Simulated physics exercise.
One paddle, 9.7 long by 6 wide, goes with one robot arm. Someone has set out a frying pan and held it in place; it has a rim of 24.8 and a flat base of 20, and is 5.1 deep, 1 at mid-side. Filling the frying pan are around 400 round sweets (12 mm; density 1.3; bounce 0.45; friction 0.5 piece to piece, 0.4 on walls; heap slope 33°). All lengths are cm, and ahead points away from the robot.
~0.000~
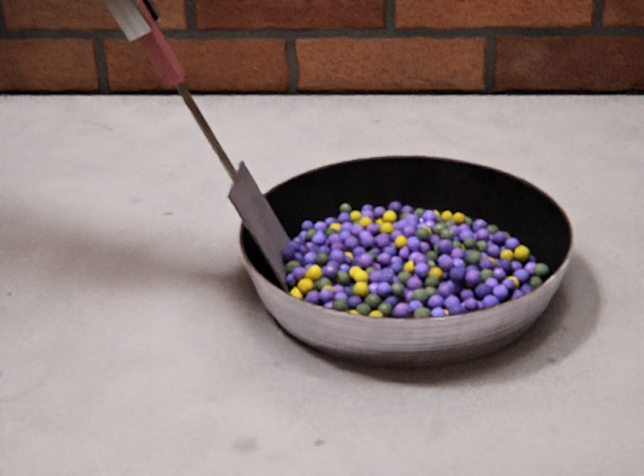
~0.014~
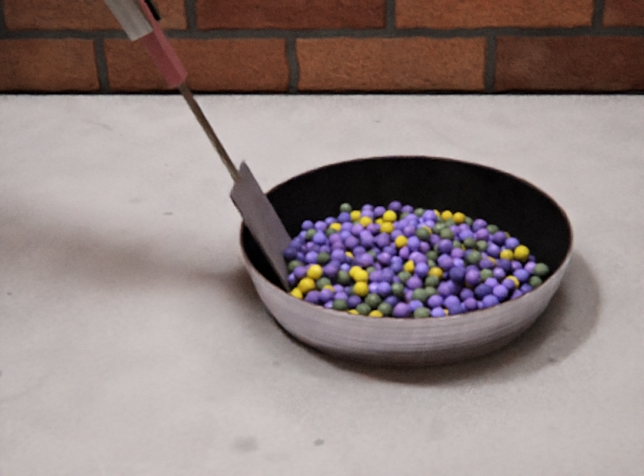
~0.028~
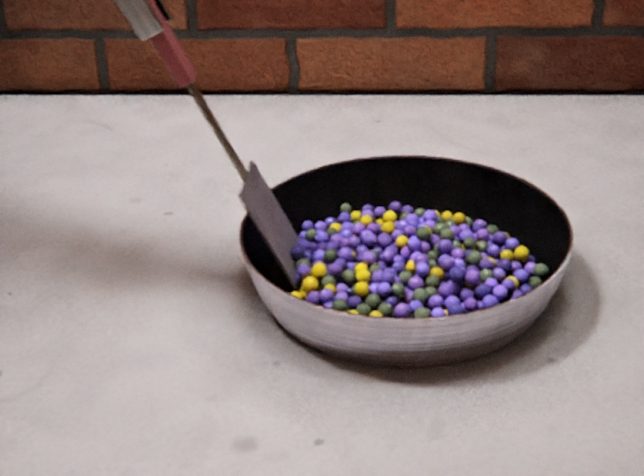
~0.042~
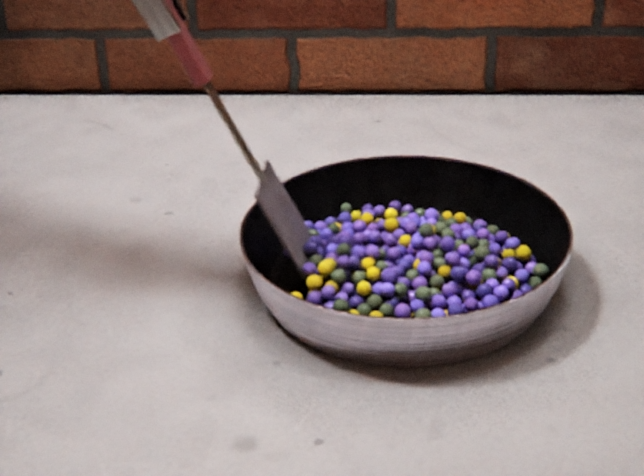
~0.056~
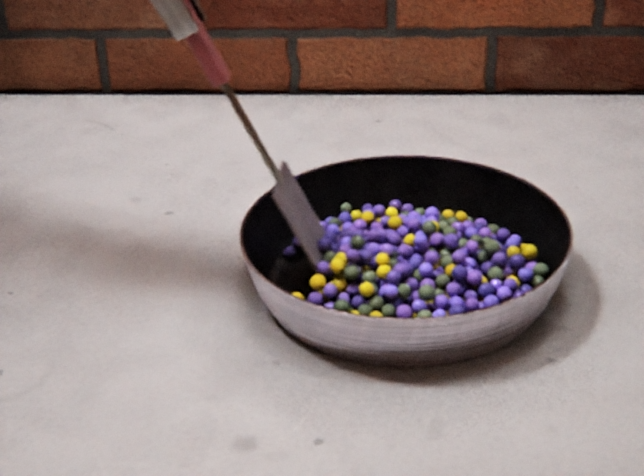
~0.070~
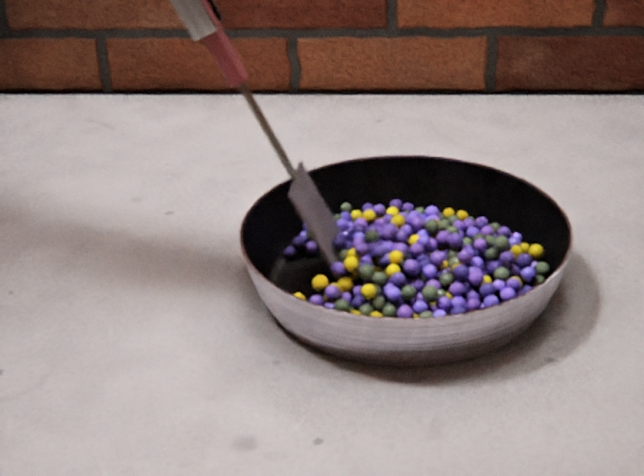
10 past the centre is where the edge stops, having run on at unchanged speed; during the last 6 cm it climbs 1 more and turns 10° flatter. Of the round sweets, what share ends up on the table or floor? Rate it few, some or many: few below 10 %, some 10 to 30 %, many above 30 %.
Some, 10 to 30 %.
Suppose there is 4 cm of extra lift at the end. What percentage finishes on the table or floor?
Result: Approx. 10 %.
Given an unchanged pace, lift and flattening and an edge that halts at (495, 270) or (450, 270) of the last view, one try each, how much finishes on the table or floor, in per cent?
First try about 0 percent, second about 0 percent.
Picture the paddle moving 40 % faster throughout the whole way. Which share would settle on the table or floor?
Estimated share: Some 20 %.
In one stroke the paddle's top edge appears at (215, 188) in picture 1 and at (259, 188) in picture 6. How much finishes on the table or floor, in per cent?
Roughly 5 %.
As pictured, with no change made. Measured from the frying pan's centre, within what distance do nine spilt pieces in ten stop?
Around 35 centimetres from the centre.
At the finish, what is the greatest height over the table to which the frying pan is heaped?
Near 5.0 centimetres high.
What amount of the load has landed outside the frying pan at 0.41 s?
I'd put it at around 10 per cent.
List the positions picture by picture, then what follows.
The paddle top edge at (235, 177), sloping 65°; upper third of the load around (394, 266), from x 285 to 540, top at y 210; 398 in the frying pan, in the first picture.
The paddle top edge at (237, 177), sloping 65°; upper third of the load around (394, 266), from x 285 to 540, top at y 210, in the second picture.
The paddle top edge at (246, 177), sloping 65°; upper third of the load around (388, 266), from x 285 to 540, top at y 210, in the third picture.
The paddle top edge at (261, 177), sloping 65°; upper third of the load around (391, 262), from x 285 to 540, top at y 210, in the fourth picture.
The paddle top edge at (278, 178), sloping 65°; upper third of the load around (396, 259), from x 285 to 540, top at y 205, in the fifth picture.
The paddle top edge at (295, 178), sloping 65°; upper third of the load around (400, 257), from x 285 to 540, top at y 205; 398 in the frying pan, in the sixth picture.
After 0.12 s, sloping 65°, highest piece 6 above the table; 398 in the frying pan.
After 0.18 s, sloping 62°, highest piece 6 above the table; 398 in the frying pan.
After 0.41 s, sloping 55°, highest piece 16 above the table; 340 in the frying pan, 35 on the table or floor, 23 on the blade or in flight.
After 1.46 s, sloping 55°, highest piece 4 above the table; 339 in the frying pan, 59 on the table or floor.
In the end, 339 in the frying pan, 59 on the table or floor. That is 15 % on the table or floor.
